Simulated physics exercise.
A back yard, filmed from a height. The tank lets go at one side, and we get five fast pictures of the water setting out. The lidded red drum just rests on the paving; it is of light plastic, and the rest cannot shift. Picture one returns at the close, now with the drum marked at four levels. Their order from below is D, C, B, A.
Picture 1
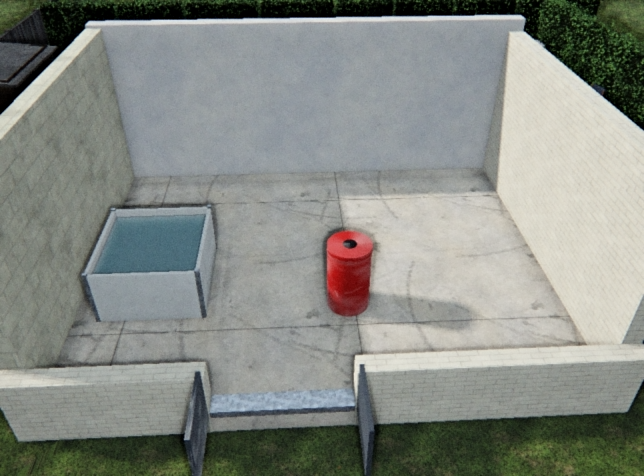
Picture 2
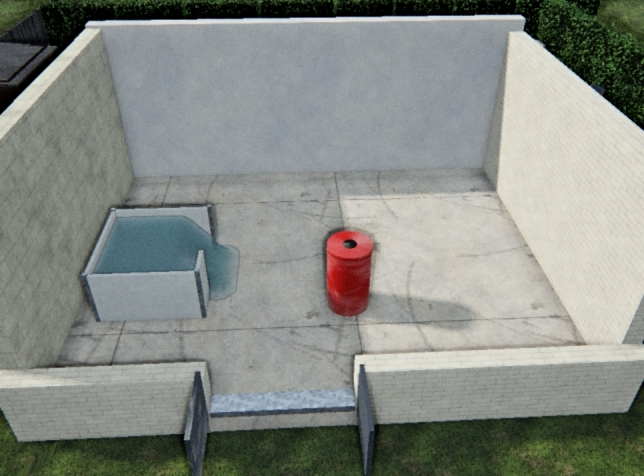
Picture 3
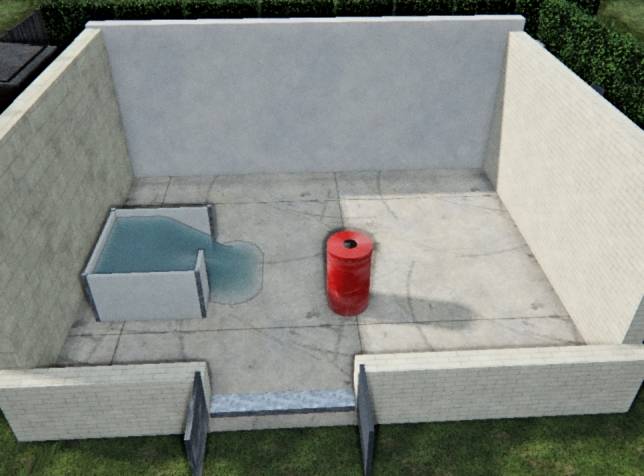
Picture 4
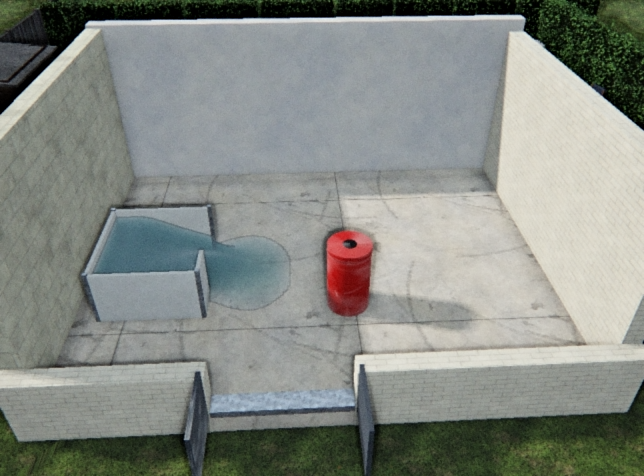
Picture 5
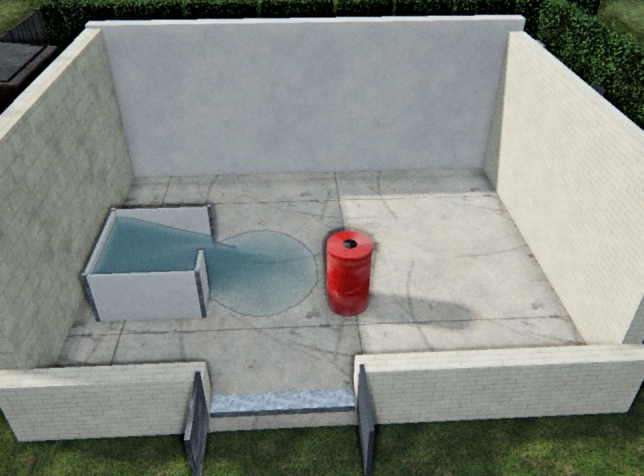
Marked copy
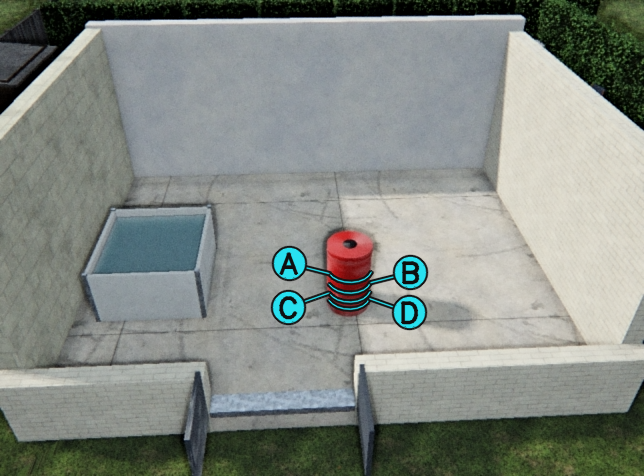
Water pours from a tank and spreads right across the ground toward a red drum.
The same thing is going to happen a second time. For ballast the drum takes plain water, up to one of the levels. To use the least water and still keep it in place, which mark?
Choose C.
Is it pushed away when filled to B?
No, that is safe.
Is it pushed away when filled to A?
No, not at all.
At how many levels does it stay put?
Three.
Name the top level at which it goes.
The answer is D.
On the marked copy, A at (351, 282); B at (351, 293); C at (350, 302); D at (350, 309); from the bottom up D, C, B, A.
For level A, it does not move.
For level B, it does not move.
For level C, it does not move.
For level D, it is pushed about half its own width away.
